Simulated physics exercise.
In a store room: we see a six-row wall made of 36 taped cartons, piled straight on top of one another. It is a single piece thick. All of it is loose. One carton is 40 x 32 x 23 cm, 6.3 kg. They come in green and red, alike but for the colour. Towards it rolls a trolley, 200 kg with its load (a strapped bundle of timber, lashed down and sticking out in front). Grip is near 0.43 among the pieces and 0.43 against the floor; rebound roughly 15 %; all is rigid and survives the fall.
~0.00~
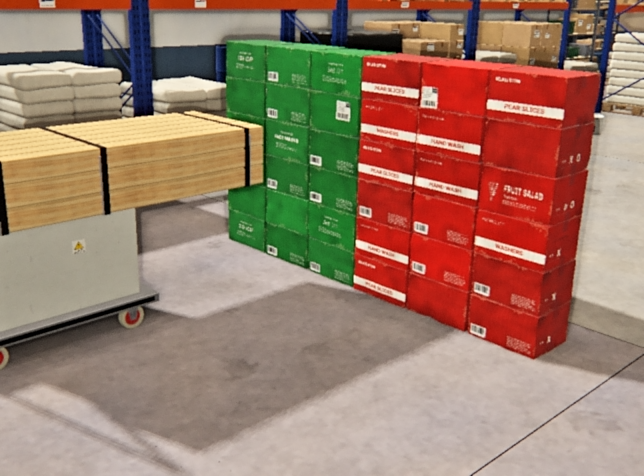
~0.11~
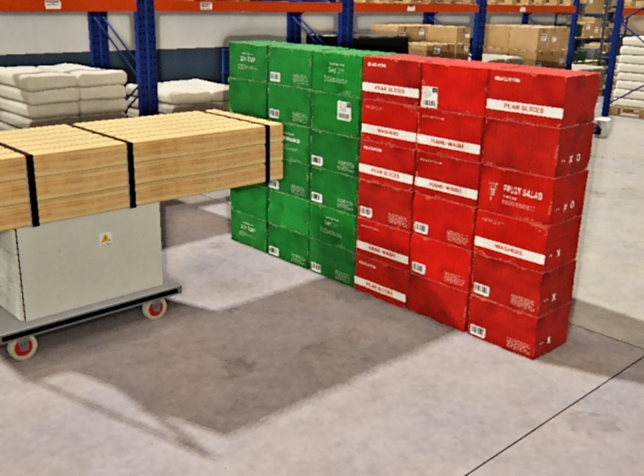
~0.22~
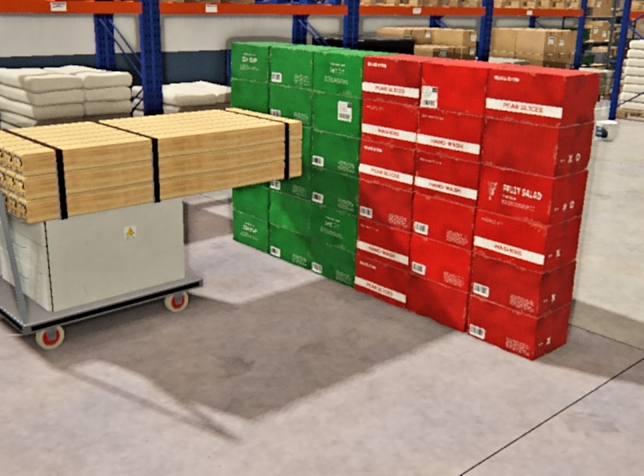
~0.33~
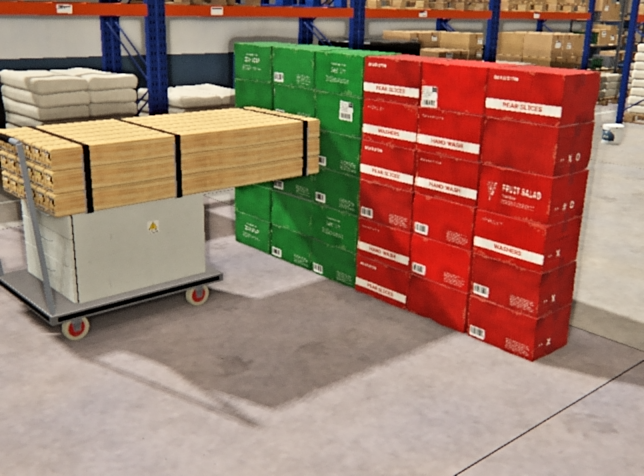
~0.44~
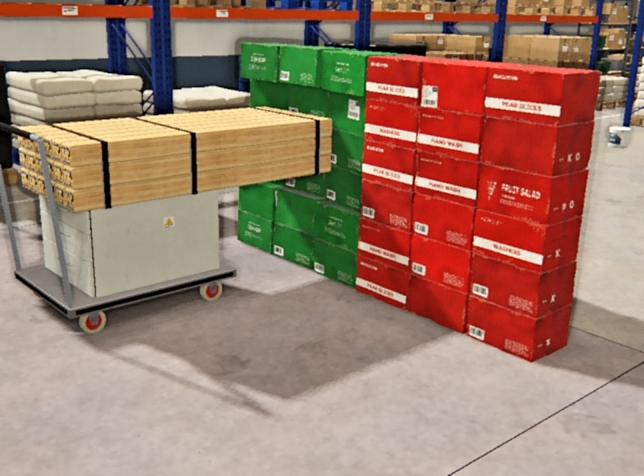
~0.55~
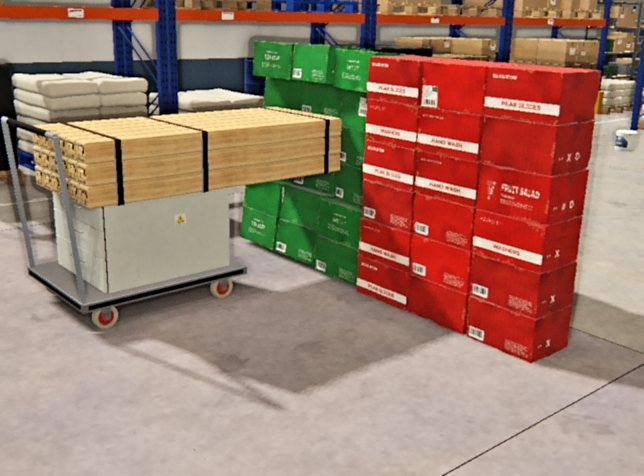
In a store room, a trolley carrying a strapped, overhanging load of long timber-like pieces rolls rightward to a wall of green and red cartons, and the load pushes into the green ones, shifting and slightly tilting them.
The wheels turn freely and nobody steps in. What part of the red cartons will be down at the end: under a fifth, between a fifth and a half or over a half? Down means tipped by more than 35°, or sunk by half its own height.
The part is under a fifth.
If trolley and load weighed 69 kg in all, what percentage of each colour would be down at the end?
In that case red 0, green 0 per cent.
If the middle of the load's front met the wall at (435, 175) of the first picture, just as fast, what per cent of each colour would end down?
In that case red 100, green 0 per cent.
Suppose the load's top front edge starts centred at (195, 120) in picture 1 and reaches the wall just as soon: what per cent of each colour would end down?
In that case red 0, green 80 per cent.
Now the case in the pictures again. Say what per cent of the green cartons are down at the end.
Green 100 per cent.
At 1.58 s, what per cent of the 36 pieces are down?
At that moment 50 per cent.
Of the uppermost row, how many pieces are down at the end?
3 from that row.
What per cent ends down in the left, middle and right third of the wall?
In per cent: Left 100, middle 50, right 0.
Around 0.82 s, load 32 cm past the wall's line, still rolling; none of the 18 red cartons down (0 of 36 in all colours); top red carton unmoved; top green carton tipped 16°.
Around 1.16 s, load 47 cm past the wall's line, still rolling; none of the 18 red cartons down (18 of 36 in all colours); top red carton unmoved; top green carton tipped 42°, 23 cm lower.
Around 1.58 s, load 62 cm past the wall's line, still rolling; none of the 18 red cartons down (18 of 36 in all colours); top red carton unmoved; top green carton tipped 68°, 1.07 m lower.
Finally (2.6 s), load 85 cm past the wall's line, still rolling; none of the 18 red cartons down (18 of 36 in all colours); top red carton unmoved; top green carton on its side. That is 0 per cent. Seen by the last camera, middles, top red carton near (472, 86), top green carton near (566, 210).
